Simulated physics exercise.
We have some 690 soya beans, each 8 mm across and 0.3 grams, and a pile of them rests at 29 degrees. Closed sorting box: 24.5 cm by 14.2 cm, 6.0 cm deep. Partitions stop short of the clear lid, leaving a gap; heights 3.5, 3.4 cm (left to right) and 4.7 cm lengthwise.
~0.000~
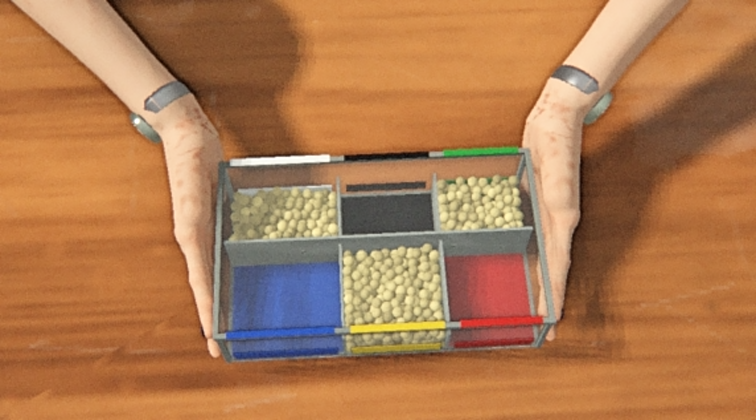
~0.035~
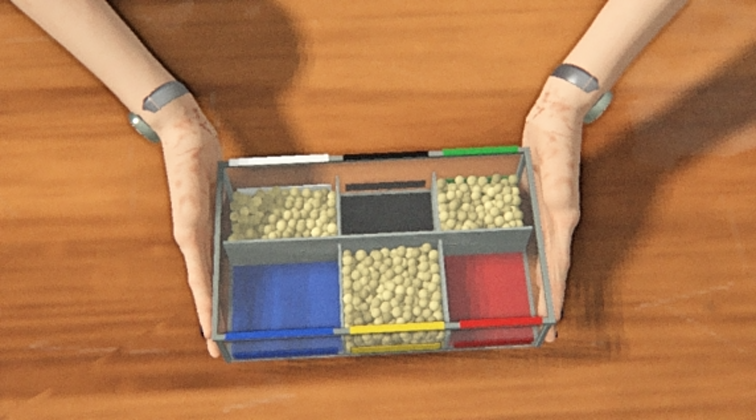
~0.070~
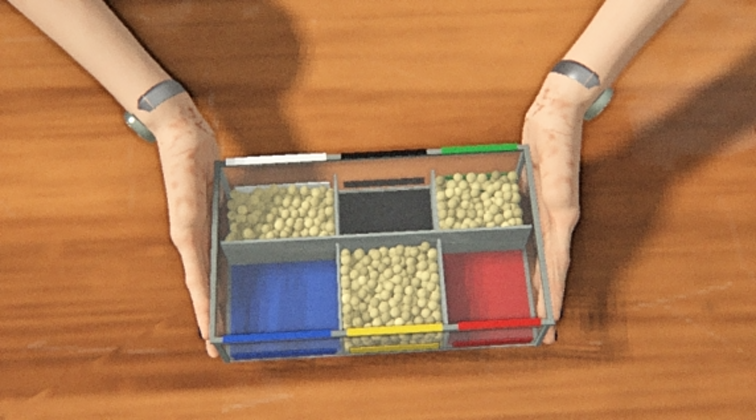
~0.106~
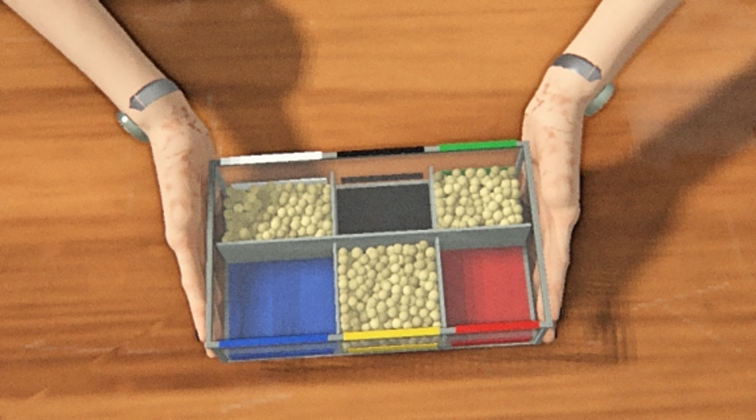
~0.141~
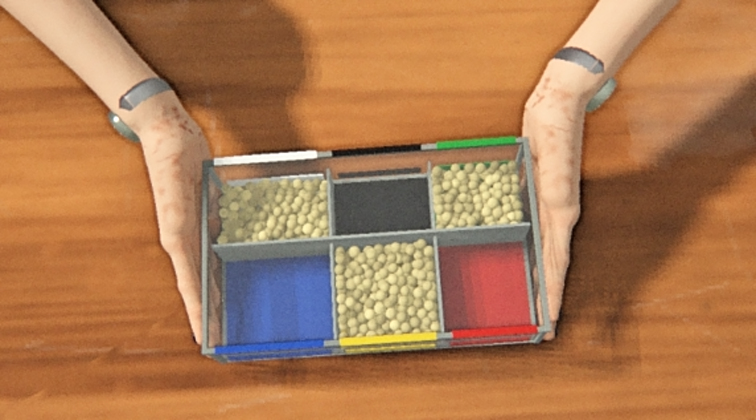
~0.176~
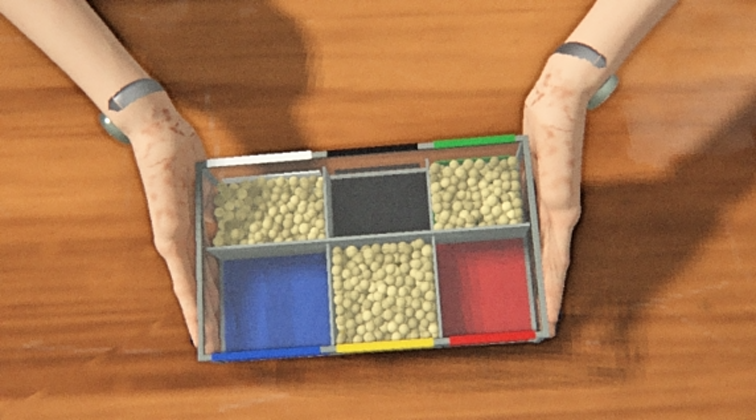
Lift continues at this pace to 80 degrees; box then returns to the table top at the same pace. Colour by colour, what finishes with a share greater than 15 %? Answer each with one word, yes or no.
Red compartment: No. Blue compartment: No. Green compartment: Yes. Yellow compartment: Yes. White compartment: Yes. Black compartment: No.
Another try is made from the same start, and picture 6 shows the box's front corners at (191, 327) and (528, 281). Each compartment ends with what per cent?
Red 0; blue 20; green 10; yellow 15; white 45; black 5.
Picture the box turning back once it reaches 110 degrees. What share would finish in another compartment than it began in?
It would come to about 30 per cent.
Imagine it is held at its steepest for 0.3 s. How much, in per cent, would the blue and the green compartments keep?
Blue 10, green 20.
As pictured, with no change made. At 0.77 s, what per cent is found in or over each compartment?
Red 0; blue 5; green 25; yellow 35; white 35; black 0.
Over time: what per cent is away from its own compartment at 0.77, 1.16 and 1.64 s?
Roughly 5, 15, 15.
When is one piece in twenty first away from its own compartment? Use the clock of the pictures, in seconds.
Note: T close to 0.80 s.
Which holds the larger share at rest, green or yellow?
Answer: Yellow.
After 0.77 s, tilt 80 degrees; blue 5 %, green 25 %, yellow 35 %, white 35 %.
After 1.16 s, tilt 34 degrees; blue 5 %, green 20 %, yellow 40 %, white 30 %.
After 1.64 s, tilt 0 degrees; blue 10 %, green 20 %, yellow 35 %, white 30 %, black 5 %.
At rest (2.2 s), red 0 %, blue 10 %, green 20 %, yellow 40 %, white 30 %, black 5 %.
